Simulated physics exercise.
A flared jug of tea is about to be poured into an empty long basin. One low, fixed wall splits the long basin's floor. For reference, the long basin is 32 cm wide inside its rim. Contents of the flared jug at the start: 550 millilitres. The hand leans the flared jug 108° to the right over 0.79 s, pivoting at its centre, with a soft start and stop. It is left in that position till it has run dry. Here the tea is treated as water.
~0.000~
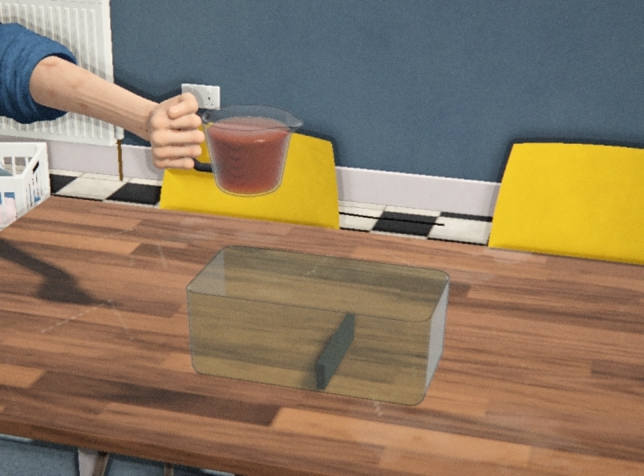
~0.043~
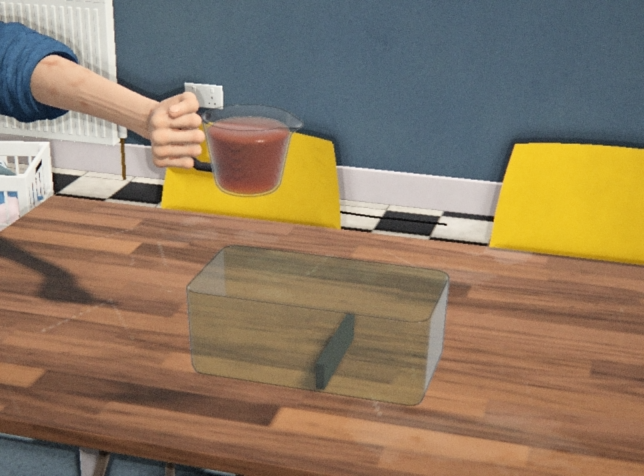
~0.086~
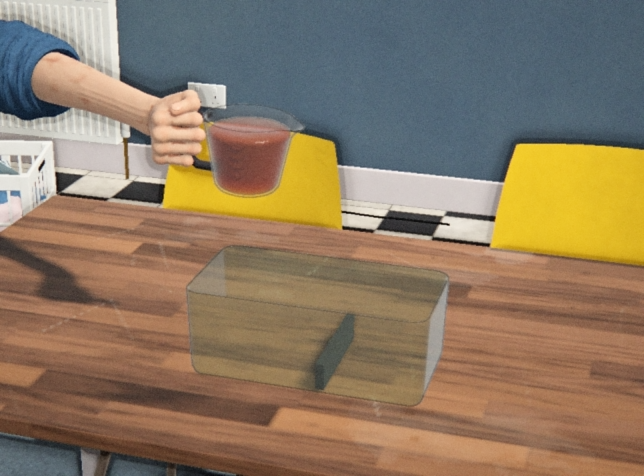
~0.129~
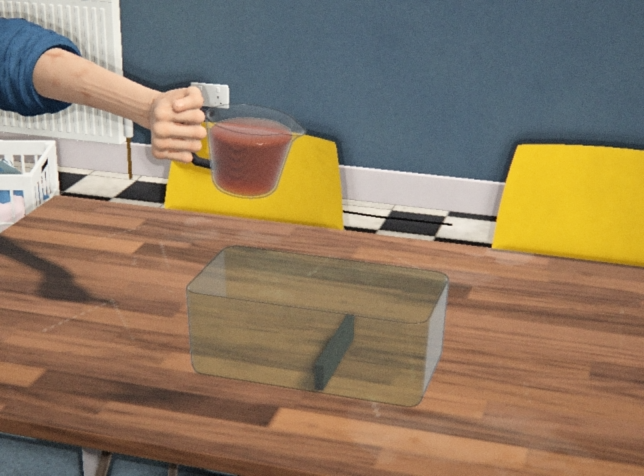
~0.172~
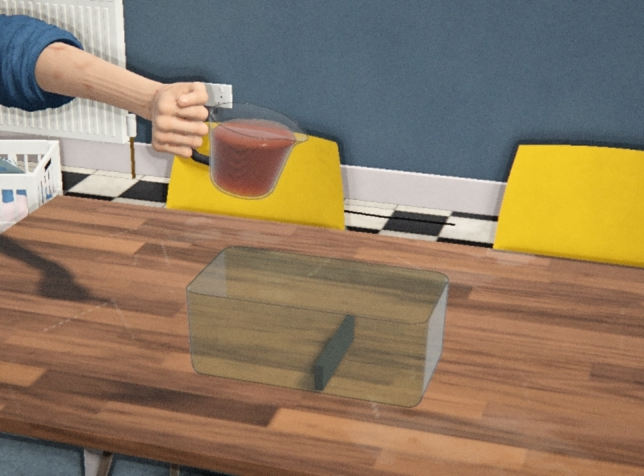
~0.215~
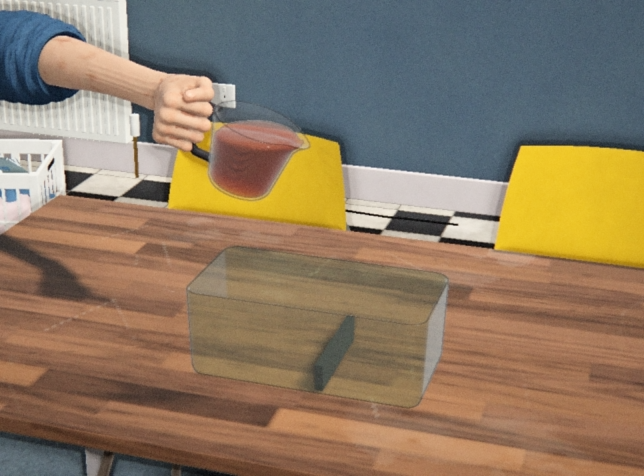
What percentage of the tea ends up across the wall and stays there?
About 62 per cent.
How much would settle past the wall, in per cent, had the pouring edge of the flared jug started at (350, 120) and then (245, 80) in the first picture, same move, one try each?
80 per cent first, 5 per cent second.
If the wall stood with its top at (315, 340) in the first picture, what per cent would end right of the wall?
Estimate: Close to 85 per cent.
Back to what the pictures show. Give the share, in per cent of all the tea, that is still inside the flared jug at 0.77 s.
Near 5 in a hundred.
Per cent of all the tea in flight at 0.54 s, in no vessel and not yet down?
About 36 per cent.
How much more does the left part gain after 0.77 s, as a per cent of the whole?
Roughly 14 in a hundred.
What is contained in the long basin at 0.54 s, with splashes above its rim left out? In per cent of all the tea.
Estimate - around 14 in a hundred parts.
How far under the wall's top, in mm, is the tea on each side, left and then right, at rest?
Some 30 mm on the left and 20 mm on the right.
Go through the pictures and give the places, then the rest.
In the first picture, tilt 0°; pouring edge (303, 124); surface from (210, 123) to (291, 131); the long basin's rim runs from (205, 268) to (440, 298); the wall's top is at (336, 339).
In the second picture, tilt 1°; pouring edge (303, 125); surface from (211, 123) to (290, 132).
In the third picture, tilt 3°; pouring edge (304, 128); surface from (212, 123) to (291, 133).
In the fourth picture, tilt 7°; pouring edge (306, 133); surface from (214, 123) to (293, 135).
In the fifth picture, tilt 12°; pouring edge (308, 139); surface from (216, 125) to (298, 138).
In the sixth picture, tilt 19°; pouring edge (310, 147); surface from (219, 127) to (303, 141).
After 0.54 s the tilt is 83° and 50 per cent is still to pour, 0 is left of the wall and 15 right of it.
After 0.77 s the tilt is 108° and 5 per cent is still to pour, 22 is left of the wall and 60 right of it.
After 1.02 s the tilt is 108° and 0 per cent is still to pour, 37 is left of the wall and 62 right of it.
After 1.29 s the tilt is 108° and 0 per cent is still to pour, 36 is left of the wall and 62 right of it.
In the end 37 per cent lies left of the wall, 62 right of it and 1 outside.
